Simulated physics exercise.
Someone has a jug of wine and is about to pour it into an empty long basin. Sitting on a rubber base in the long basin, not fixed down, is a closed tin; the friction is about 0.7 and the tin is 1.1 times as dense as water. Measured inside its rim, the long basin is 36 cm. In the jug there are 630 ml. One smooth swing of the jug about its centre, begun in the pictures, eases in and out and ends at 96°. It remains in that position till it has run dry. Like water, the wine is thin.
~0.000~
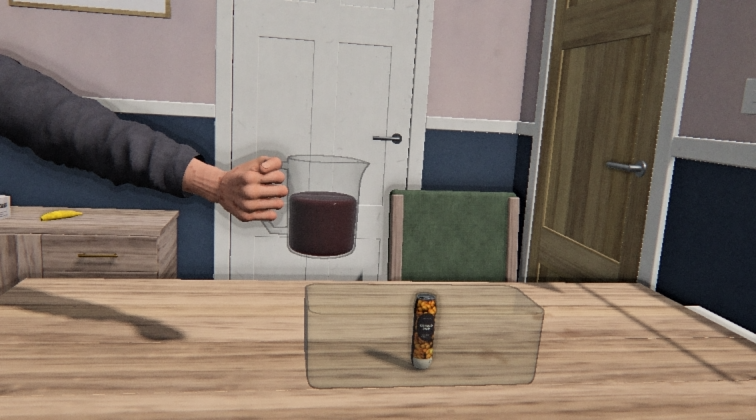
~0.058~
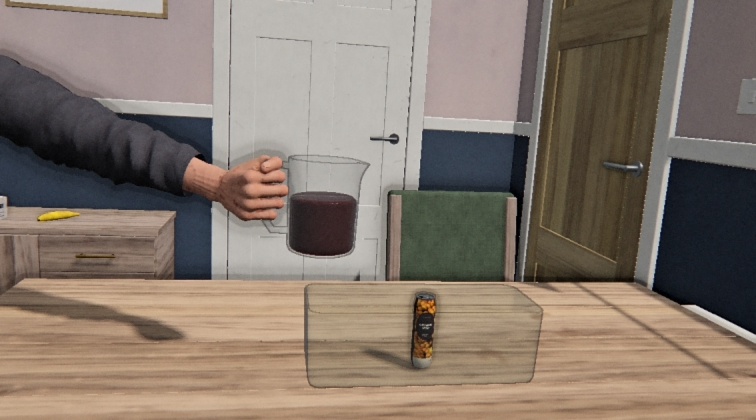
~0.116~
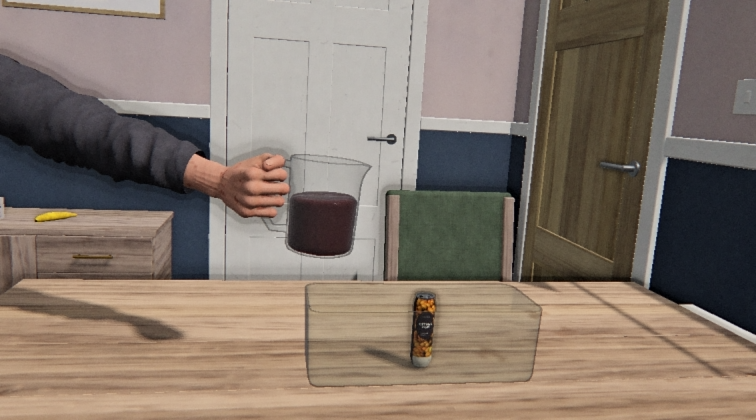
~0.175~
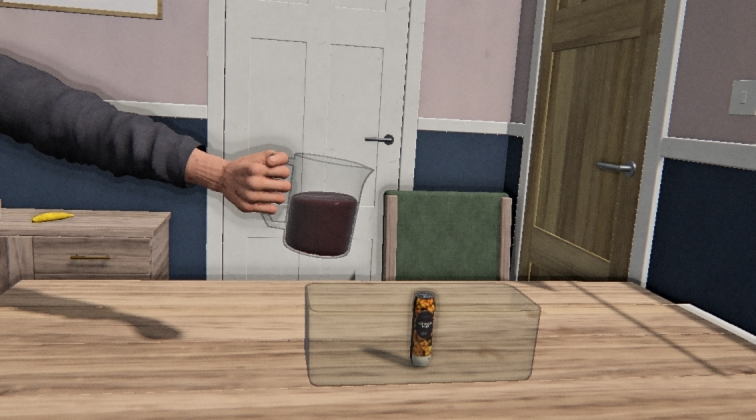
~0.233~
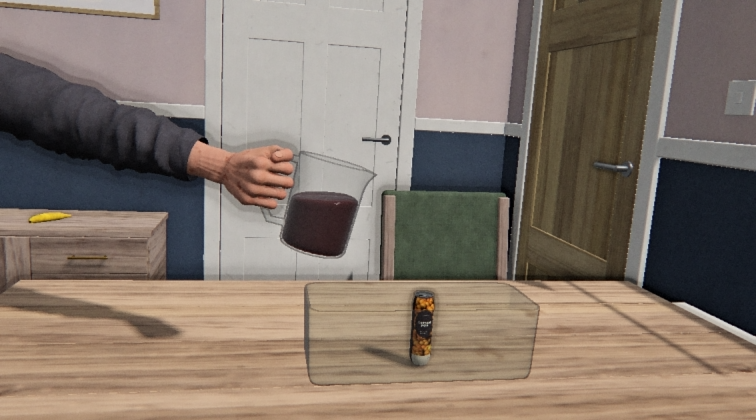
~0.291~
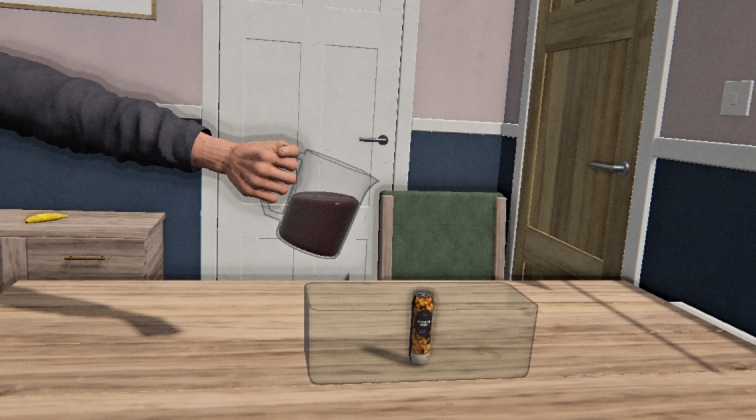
A hand held a glass jug of dark red wine above a table, where a small patterned tin stood in a clear long basin, then gradually tilted the jug to the right.
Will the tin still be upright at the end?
No: I reckon it can't hold on.
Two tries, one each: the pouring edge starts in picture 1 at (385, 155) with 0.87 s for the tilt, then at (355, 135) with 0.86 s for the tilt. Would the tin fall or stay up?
In the first try it remains standing; in the second it remains standing.
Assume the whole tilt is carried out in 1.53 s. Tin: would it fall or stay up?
With that tilt, the tin tips.
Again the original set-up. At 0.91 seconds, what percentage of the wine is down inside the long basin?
Some 28 percent.
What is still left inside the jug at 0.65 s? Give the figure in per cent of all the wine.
Some 94 % of it is still there.
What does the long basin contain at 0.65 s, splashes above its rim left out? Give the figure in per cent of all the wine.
0 %, give or take.
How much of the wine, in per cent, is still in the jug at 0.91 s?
Near 48 in a hundred.
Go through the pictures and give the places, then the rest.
It leans 0°; its right rim is at (370, 162); the wine meets the walls at (289, 196) and (356, 198); the long basin's rim runs from (307, 299) to (530, 300); the tin's top is at (426, 300), in the first picture.
It leans 1°; its right rim is at (370, 163); the wine meets the walls at (290, 196) and (356, 198), in the second picture.
It leans 3°; its right rim is at (372, 165); the wine meets the walls at (290, 196) and (356, 198), in the third picture.
It leans 7°; its right rim is at (374, 169); the wine meets the walls at (291, 196) and (357, 198), in the fourth picture.
It leans 13°; its right rim is at (377, 173); the wine meets the walls at (290, 196) and (357, 198), in the fifth picture.
It leans 19°; its right rim is at (379, 180); the wine meets the walls at (289, 199) and (359, 198), in the sixth picture.
Then, 0.65 s in, the tilt is 71° and 95 per cent is still to pour; the tin stands where it began.
Then, 0.91 s in, the tilt is 95° and 48 per cent is still to pour; the tin stands where it began.
Then, 1.19 s in, the tilt is 96° and 15 per cent is still to pour; the tin lies on its side.
Then, 1.49 s in, the tilt is 96° and 4 per cent is still to pour; the tin lies on its side.
Finally, the tin lies on its side.
